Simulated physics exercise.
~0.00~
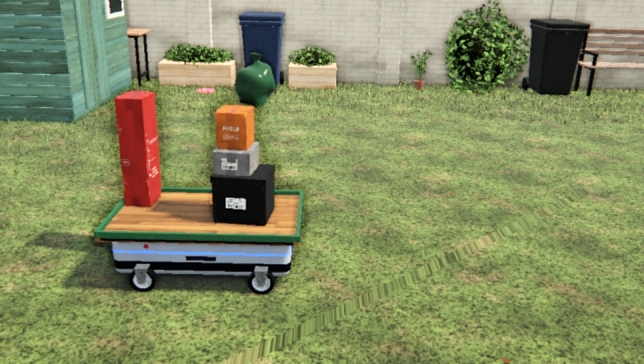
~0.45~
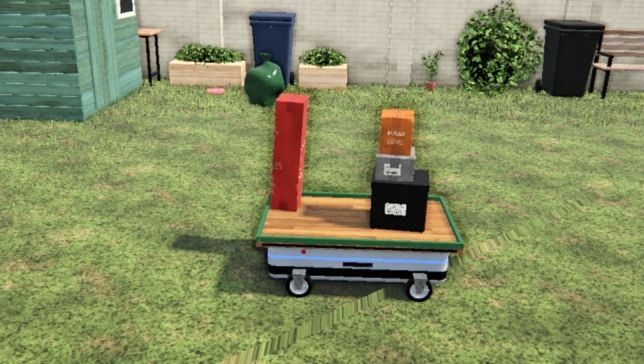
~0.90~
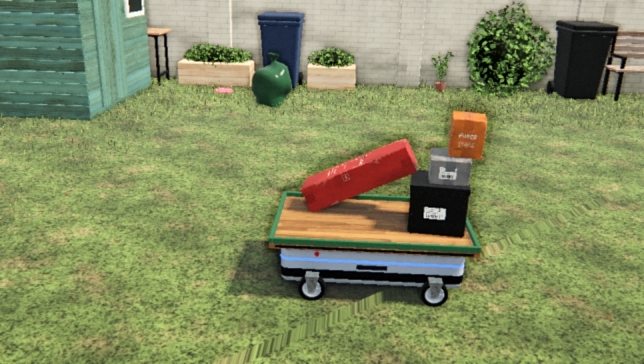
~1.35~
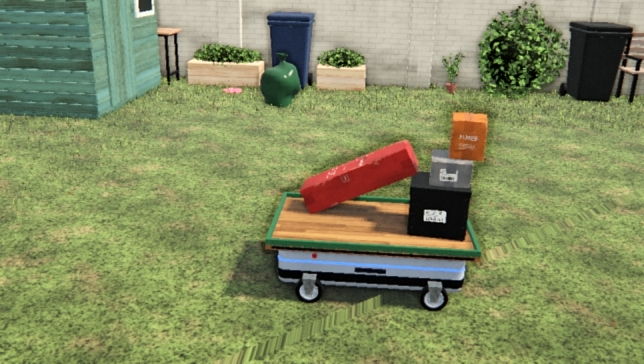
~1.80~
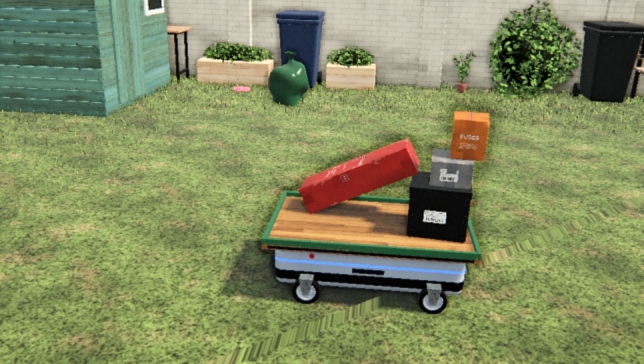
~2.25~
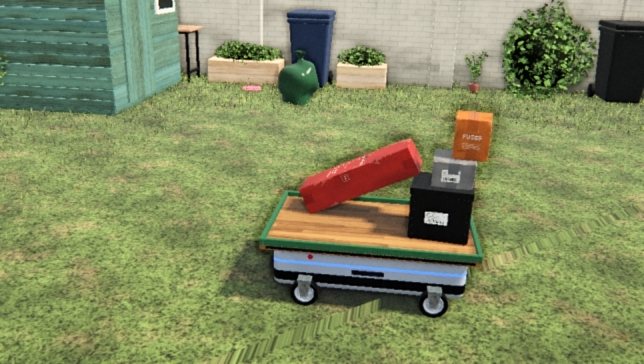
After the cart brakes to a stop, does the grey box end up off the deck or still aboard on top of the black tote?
The grey box is still aboard, resting on top of the black tote.
